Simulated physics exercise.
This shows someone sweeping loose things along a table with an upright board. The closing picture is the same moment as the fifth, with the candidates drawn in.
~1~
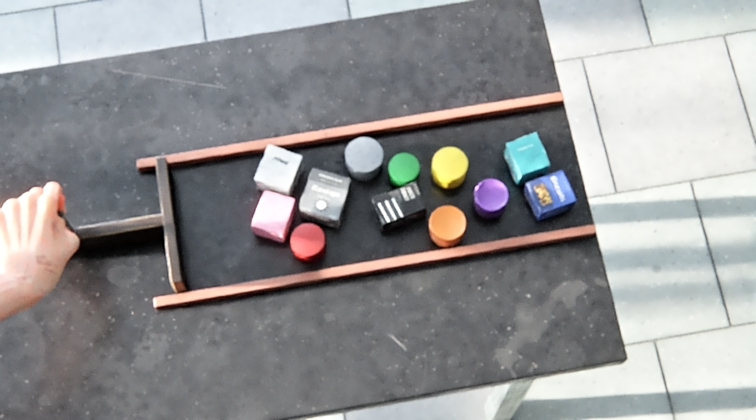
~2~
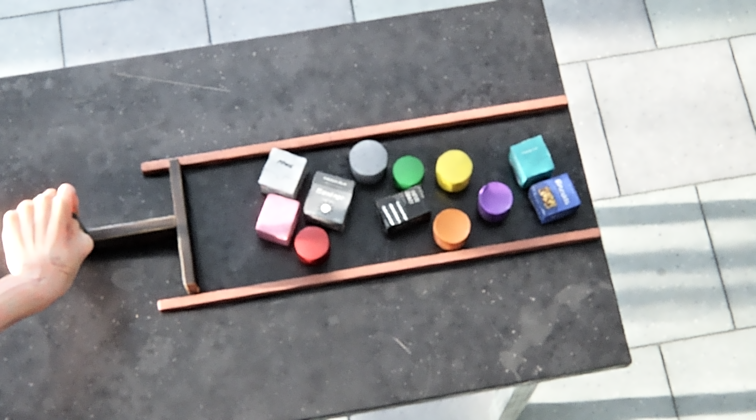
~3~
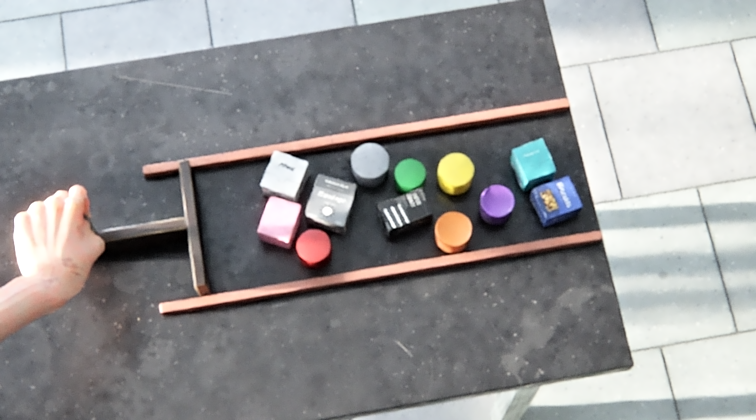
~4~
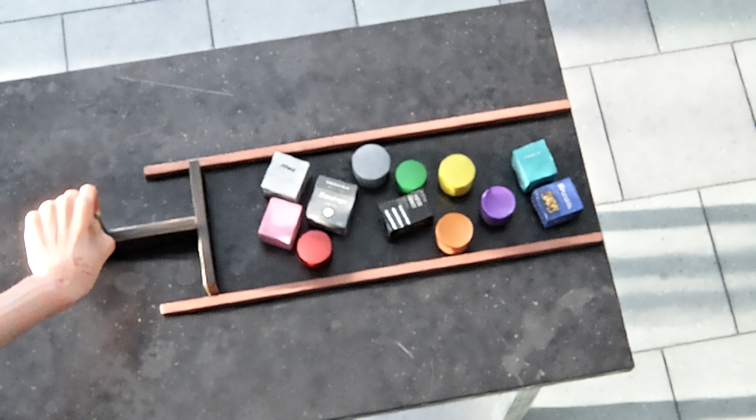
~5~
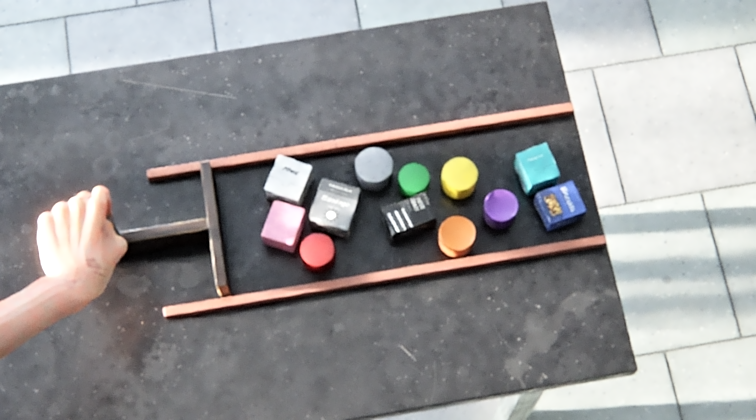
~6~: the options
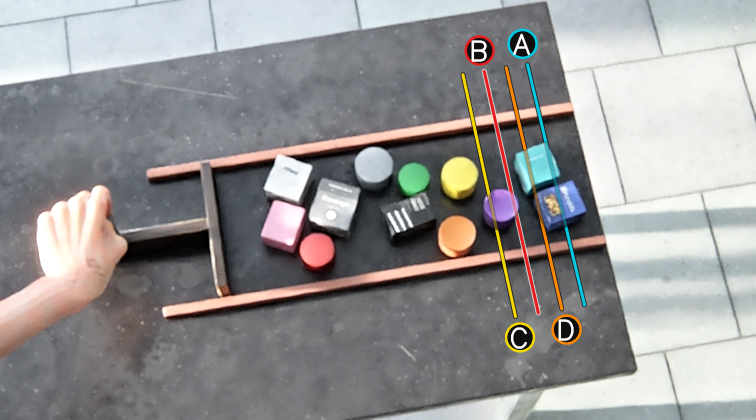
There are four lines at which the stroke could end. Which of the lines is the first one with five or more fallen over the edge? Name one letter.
Up to line B.
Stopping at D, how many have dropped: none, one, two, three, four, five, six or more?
Six or more.
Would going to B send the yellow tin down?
Yes.
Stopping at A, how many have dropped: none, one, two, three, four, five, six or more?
In all, six or more.
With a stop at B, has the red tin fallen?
By then, no.
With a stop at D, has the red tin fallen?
No.
On the copy, A at (555, 181); B at (510, 188); C at (488, 191); D at (533, 184).
On B. First, board (321, 205); orange tub (467, 240); white packet (339, 168).
Then, board (428, 188); blue box (613, 207); turquoise packet (571, 161).
Finally, board (509, 175); turquoise packet over the edge; purple tub over the edge; six fallen.
By contrast, A drops nine, but is farther than needed; C drops only three; D drops six, but is farther than needed.
